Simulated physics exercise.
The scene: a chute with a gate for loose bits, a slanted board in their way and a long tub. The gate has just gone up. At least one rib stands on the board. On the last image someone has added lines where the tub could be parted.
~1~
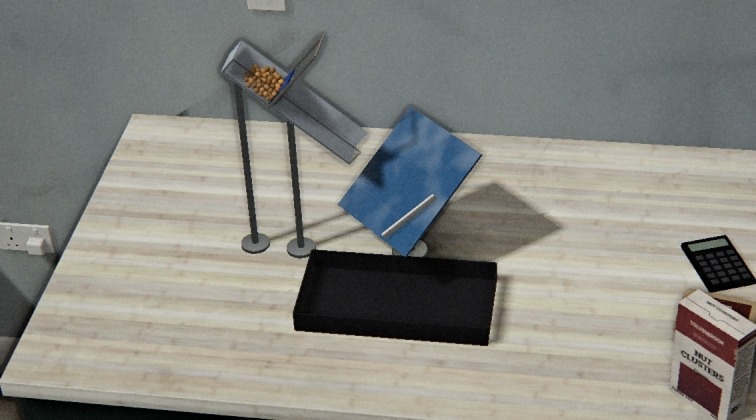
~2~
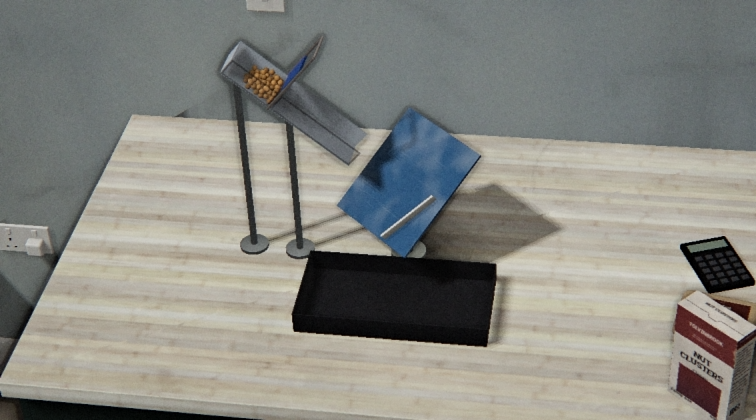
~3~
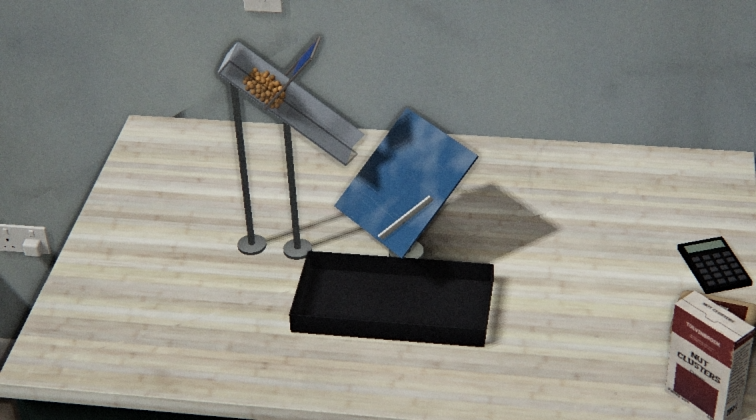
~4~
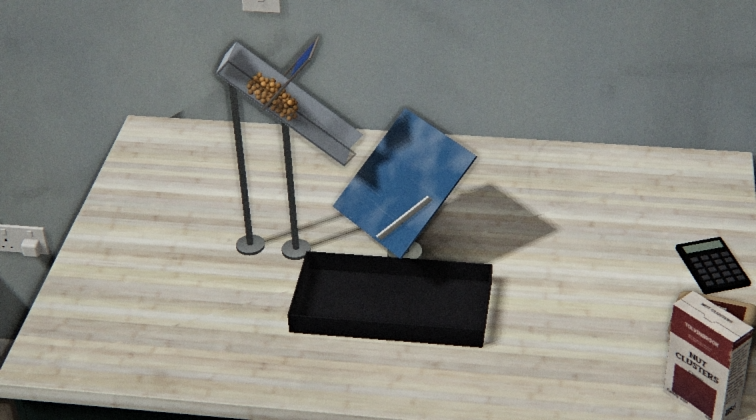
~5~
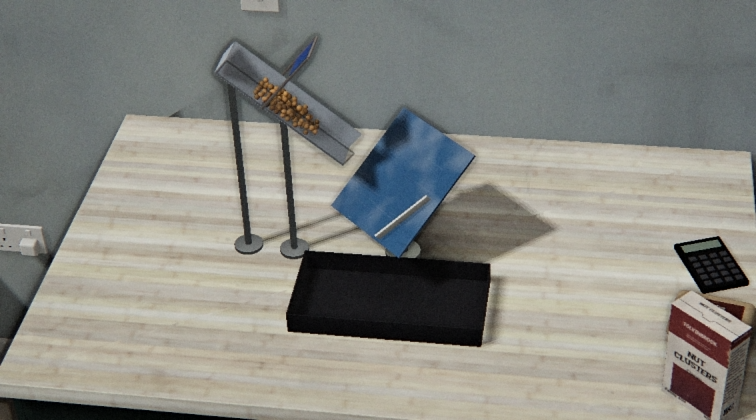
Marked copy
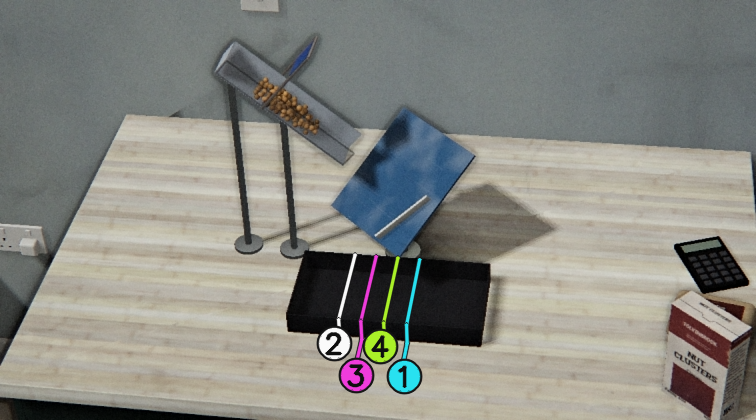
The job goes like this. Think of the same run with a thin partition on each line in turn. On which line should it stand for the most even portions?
2 works best here.
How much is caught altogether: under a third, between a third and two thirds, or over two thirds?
About that: Over two thirds.
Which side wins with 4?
Left.
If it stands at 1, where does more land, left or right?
The left side.
On the marked copy, line 1 crosses the front rim at (406, 323); line 2 crosses the front rim at (338, 318); line 3 crosses the front rim at (361, 320); line 4 crosses the front rim at (383, 322).
If 1 is chosen, of what is caught, nearly all on the left of the divider, a stray few on the right.
If 2 is chosen, of what is caught, about two thirds on the left of the divider, about a third on the right.
If 3 is chosen, of what is caught, nearly all on the left of the divider, a small part on the right.
If 4 is chosen, of what is caught, nearly all on the left of the divider, a small part on the right.
